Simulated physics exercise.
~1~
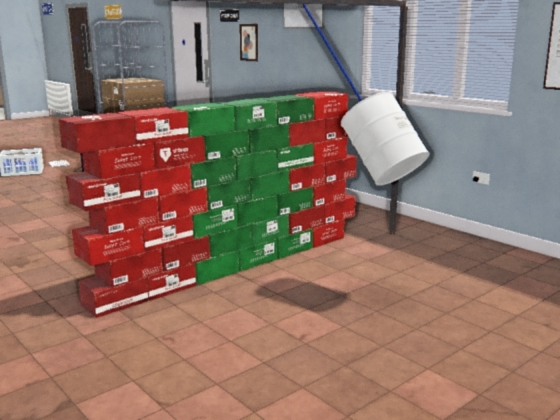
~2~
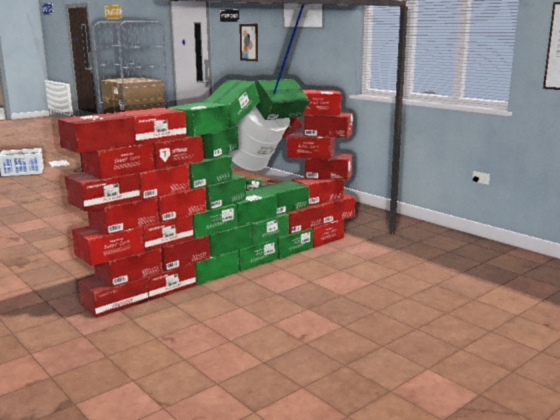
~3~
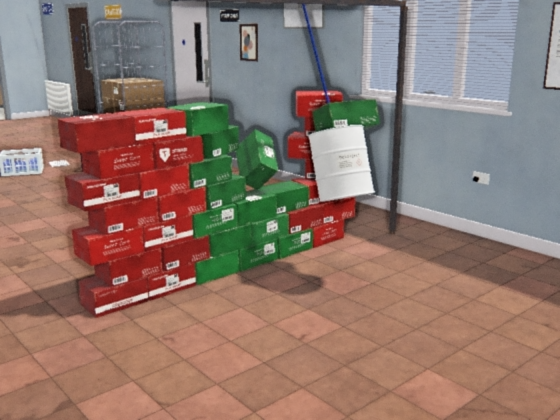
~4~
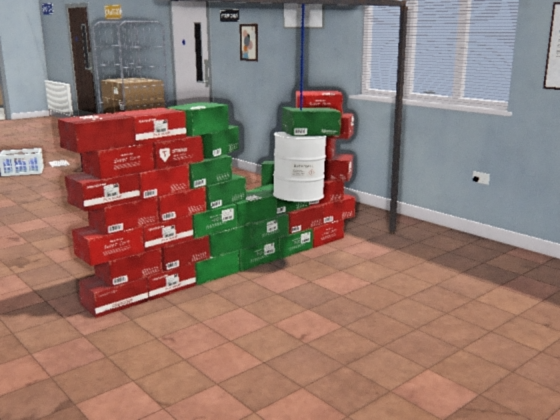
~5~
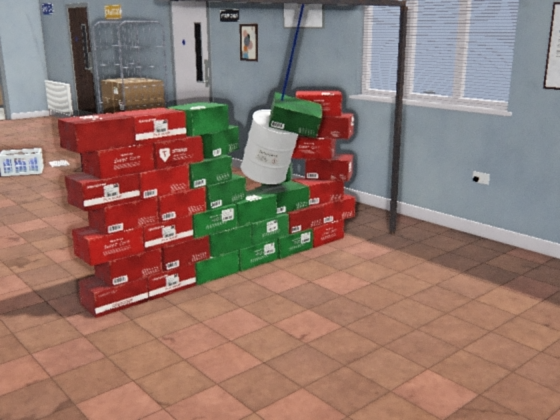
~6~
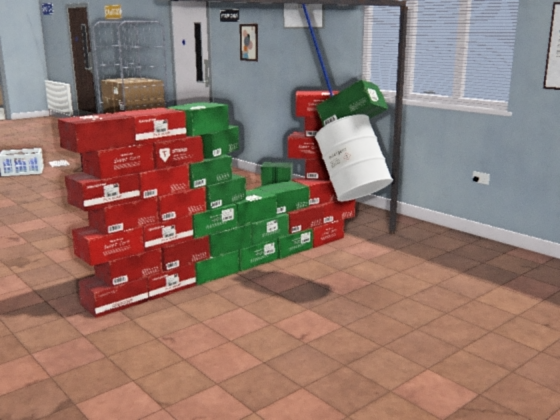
A white drum swings into a box wall, knocks out green boxes, and keeps swinging.
